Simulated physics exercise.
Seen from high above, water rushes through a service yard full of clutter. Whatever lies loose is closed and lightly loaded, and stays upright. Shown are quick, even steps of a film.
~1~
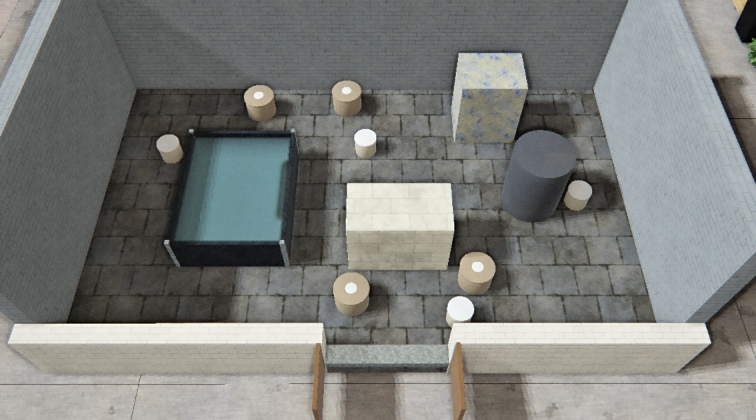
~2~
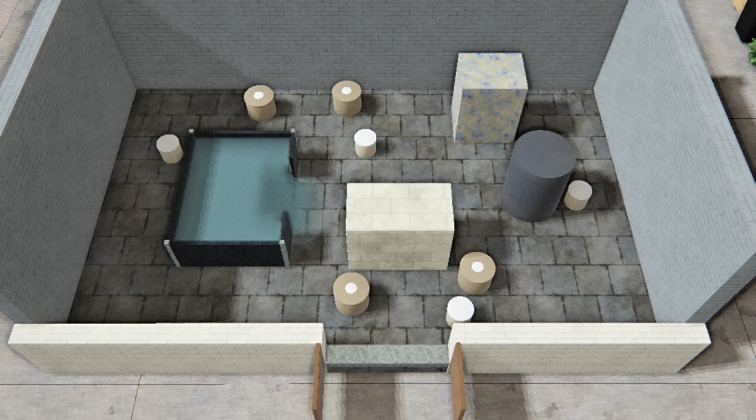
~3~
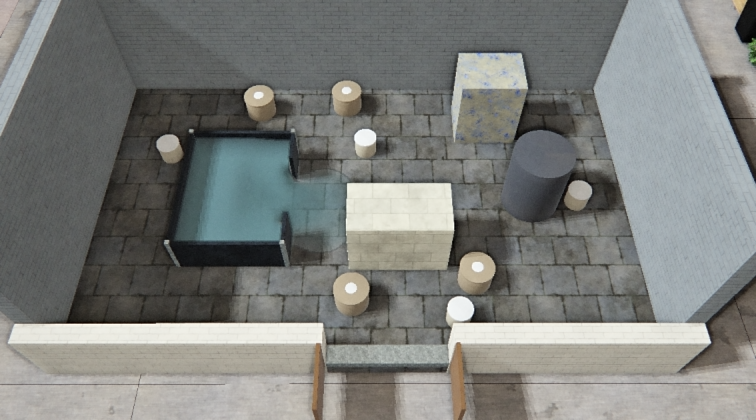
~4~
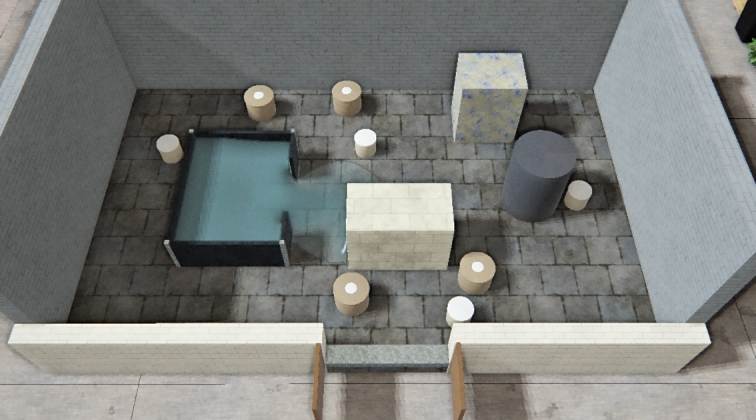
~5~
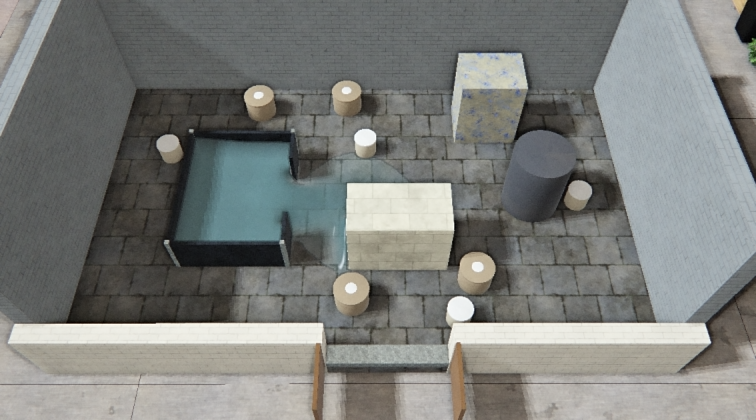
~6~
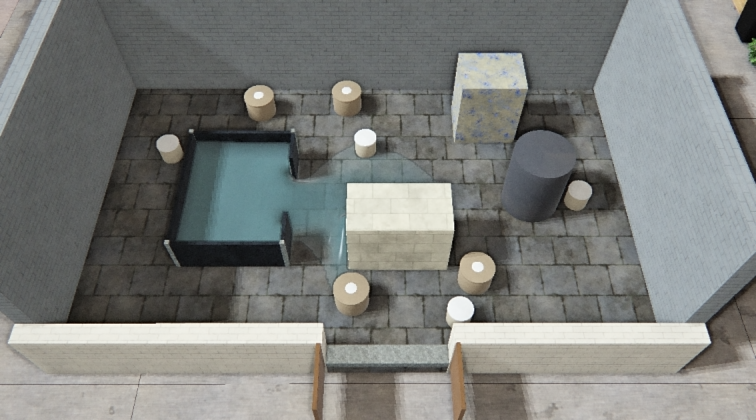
Water pours from a dark tank's right side and spreads around a pale block.
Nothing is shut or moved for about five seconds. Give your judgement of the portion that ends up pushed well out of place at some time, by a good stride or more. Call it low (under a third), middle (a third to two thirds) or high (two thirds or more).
Low.
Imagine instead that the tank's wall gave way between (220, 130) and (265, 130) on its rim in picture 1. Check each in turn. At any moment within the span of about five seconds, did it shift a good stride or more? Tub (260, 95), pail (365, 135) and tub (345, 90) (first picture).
Taking them in order, covered the distance, short of it, covered the distance.
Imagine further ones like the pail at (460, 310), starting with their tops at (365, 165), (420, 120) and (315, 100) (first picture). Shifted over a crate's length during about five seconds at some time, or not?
The first travels far, the second sits tight and the third sits tight.
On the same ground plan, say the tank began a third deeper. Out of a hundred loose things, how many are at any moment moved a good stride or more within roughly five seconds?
By my count, 40 %.
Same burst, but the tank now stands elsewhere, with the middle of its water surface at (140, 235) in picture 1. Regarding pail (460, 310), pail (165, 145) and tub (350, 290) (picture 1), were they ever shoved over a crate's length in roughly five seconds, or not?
In order: Remained close by, remained close by, went well off.
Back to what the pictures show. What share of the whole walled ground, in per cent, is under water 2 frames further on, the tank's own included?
My answer would be close to 25 per cent.
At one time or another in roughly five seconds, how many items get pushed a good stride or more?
1 in all.
A moment on, 0 of 8 are well off their spots; 0 afloat.
Next, 1 of 8 are well off their spots; 0 afloat.
Later, 1 of 8 are well off their spots; 0 afloat.
In the end, 1 of 8 are well off their spots, and 1 have been at some point; 0 afloat.
